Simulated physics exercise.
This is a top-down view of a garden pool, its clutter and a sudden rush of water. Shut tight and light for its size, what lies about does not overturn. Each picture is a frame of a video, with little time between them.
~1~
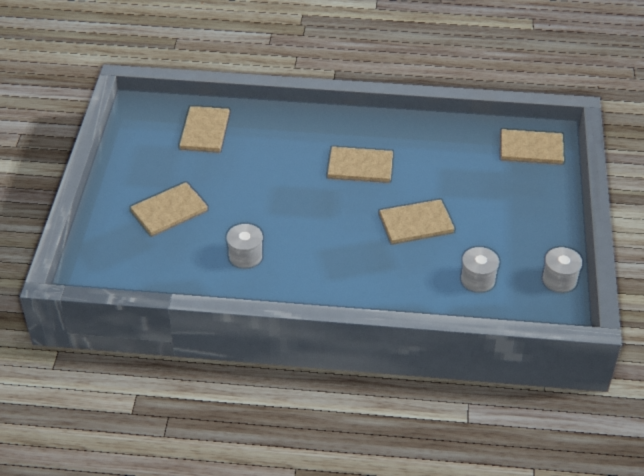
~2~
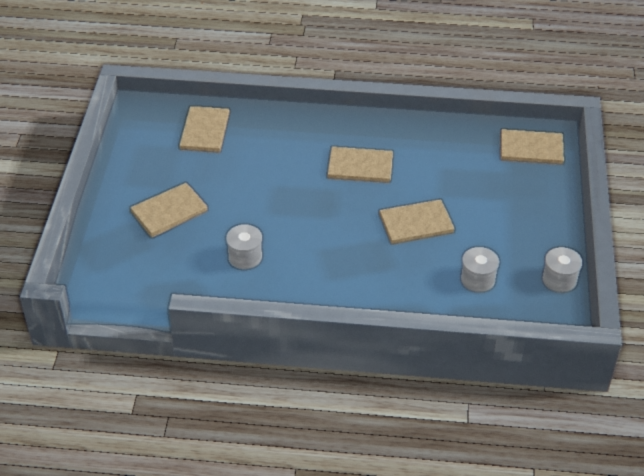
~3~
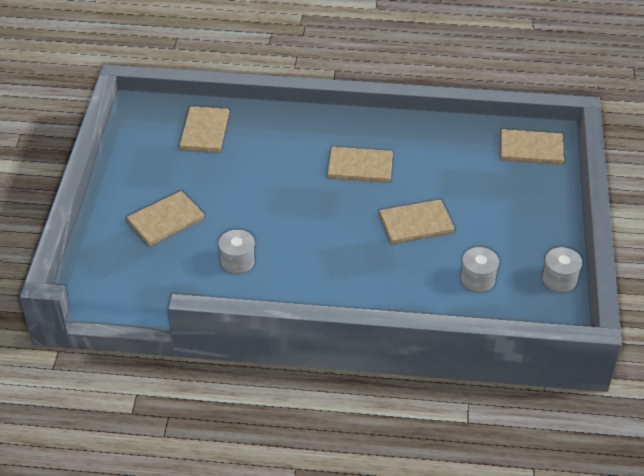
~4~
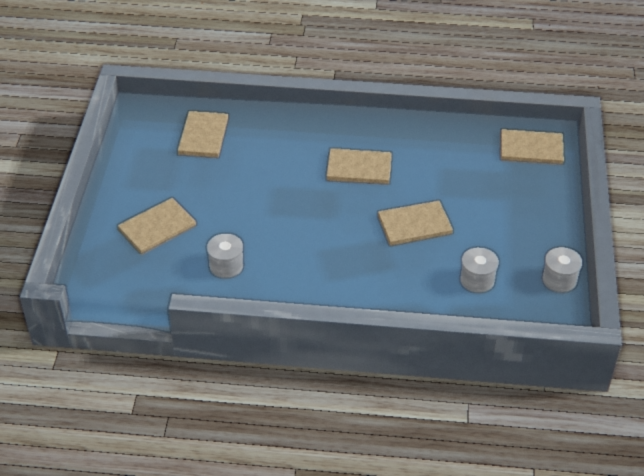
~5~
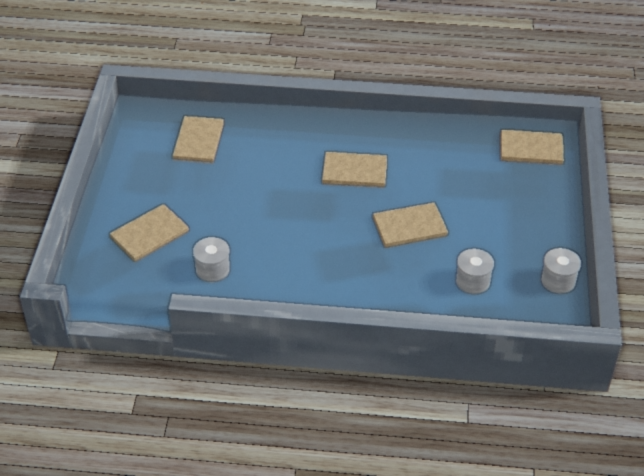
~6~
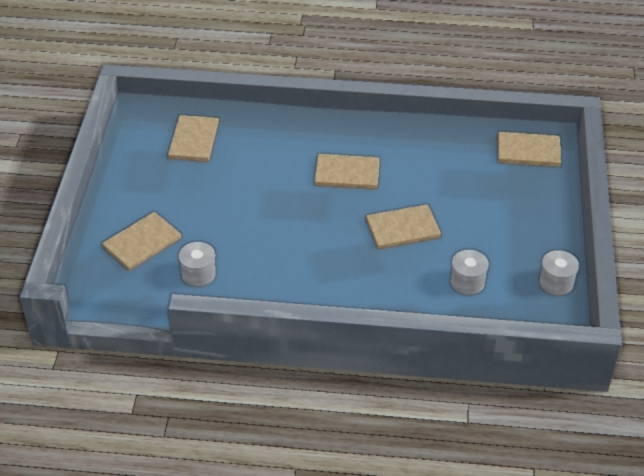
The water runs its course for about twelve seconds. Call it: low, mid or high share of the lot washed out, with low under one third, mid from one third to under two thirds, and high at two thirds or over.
Low.
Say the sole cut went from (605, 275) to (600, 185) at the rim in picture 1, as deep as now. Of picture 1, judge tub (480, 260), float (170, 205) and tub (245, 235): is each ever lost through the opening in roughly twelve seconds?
Looking at them in turn, number one is flushed away, number two is held back, and number three is held back.
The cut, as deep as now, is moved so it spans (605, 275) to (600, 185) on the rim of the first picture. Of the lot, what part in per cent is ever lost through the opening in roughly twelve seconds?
I'd put it near 50 per cent.
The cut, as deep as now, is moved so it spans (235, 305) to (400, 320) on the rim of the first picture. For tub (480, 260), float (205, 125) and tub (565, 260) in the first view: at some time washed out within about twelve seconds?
Lab note - object 1: Escaped; object 2: Retained; object 3: Retained.
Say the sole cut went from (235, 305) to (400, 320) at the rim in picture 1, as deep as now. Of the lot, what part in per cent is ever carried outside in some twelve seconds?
40 per cent.
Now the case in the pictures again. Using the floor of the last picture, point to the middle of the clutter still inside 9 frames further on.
I'd put it roughly at (396, 239).
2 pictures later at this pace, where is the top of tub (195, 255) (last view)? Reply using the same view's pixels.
Estimated position: Roughly (161, 268).
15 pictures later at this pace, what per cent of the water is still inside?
74 %.
A moment on, 0 of 8 are out; 8 afloat.
Next, 2 of 8 are out; 6 afloat.
Later, 2 of 8 are out; 6 afloat.
In the end, 2 of 8 are out; 6 afloat.
